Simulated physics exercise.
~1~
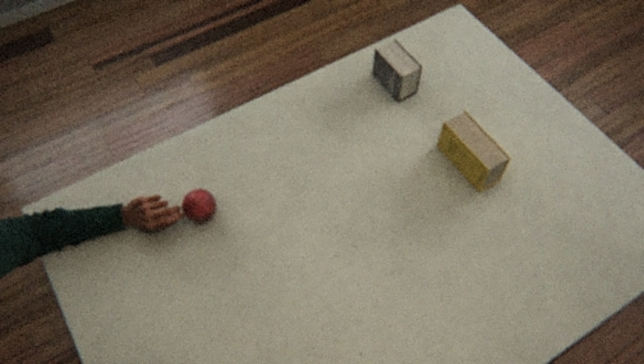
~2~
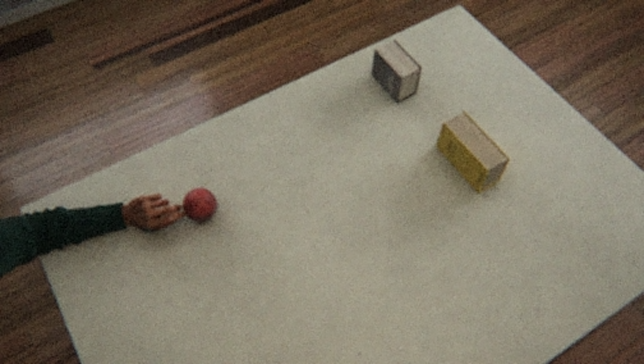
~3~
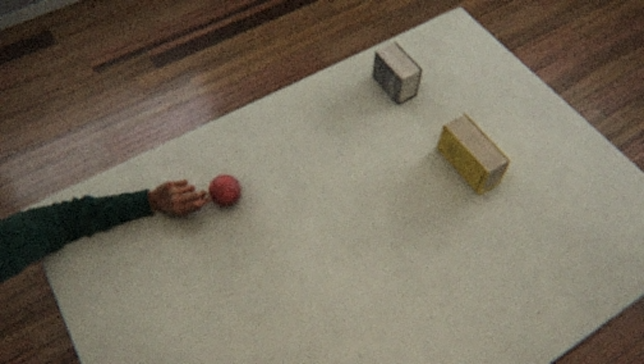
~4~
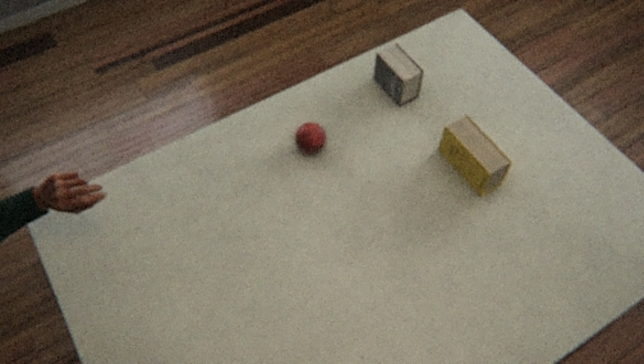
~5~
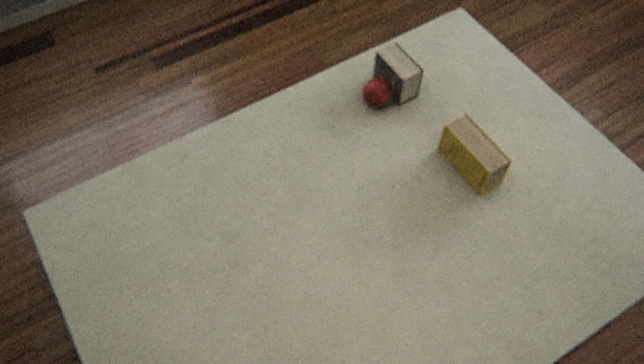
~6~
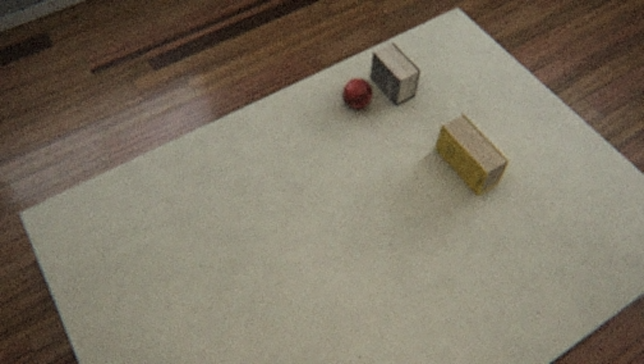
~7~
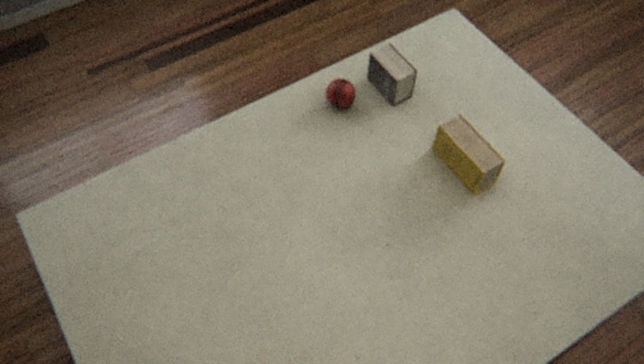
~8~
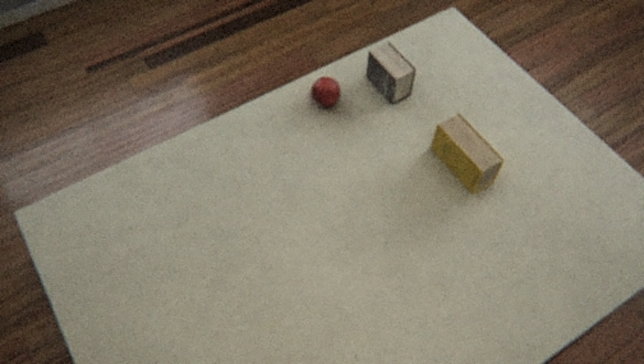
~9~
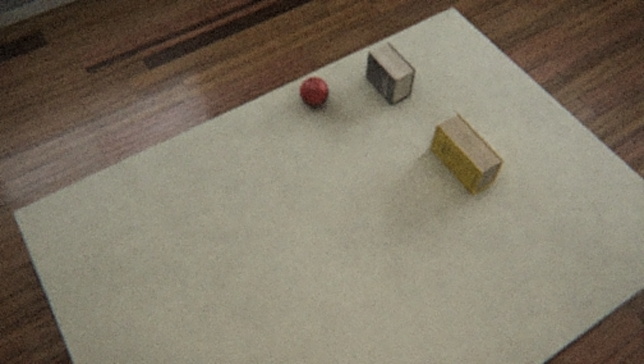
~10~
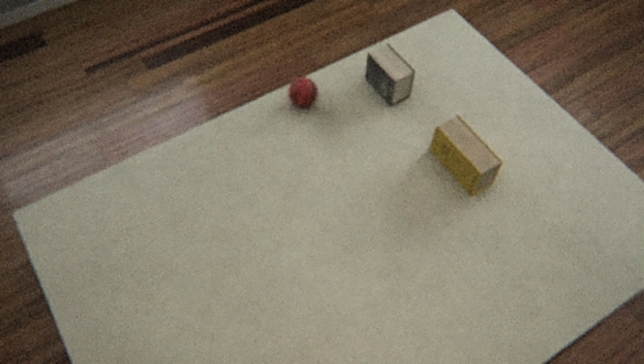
At first, a hand in a dark green sleeve rests beside a red ball on a pale mat laid over a wooden floor, with a grey book and a yellow book standing apart on the right. The hand pushes the ball right and up, then lets go and draws back out of view. The ball rolls on towards the gap between the books but meets the grey one instead. It bounces off and rolls back to the left. By the end, it is still drifting slowly left near the mat's upper edge, without having passed through, while both books remain standing.
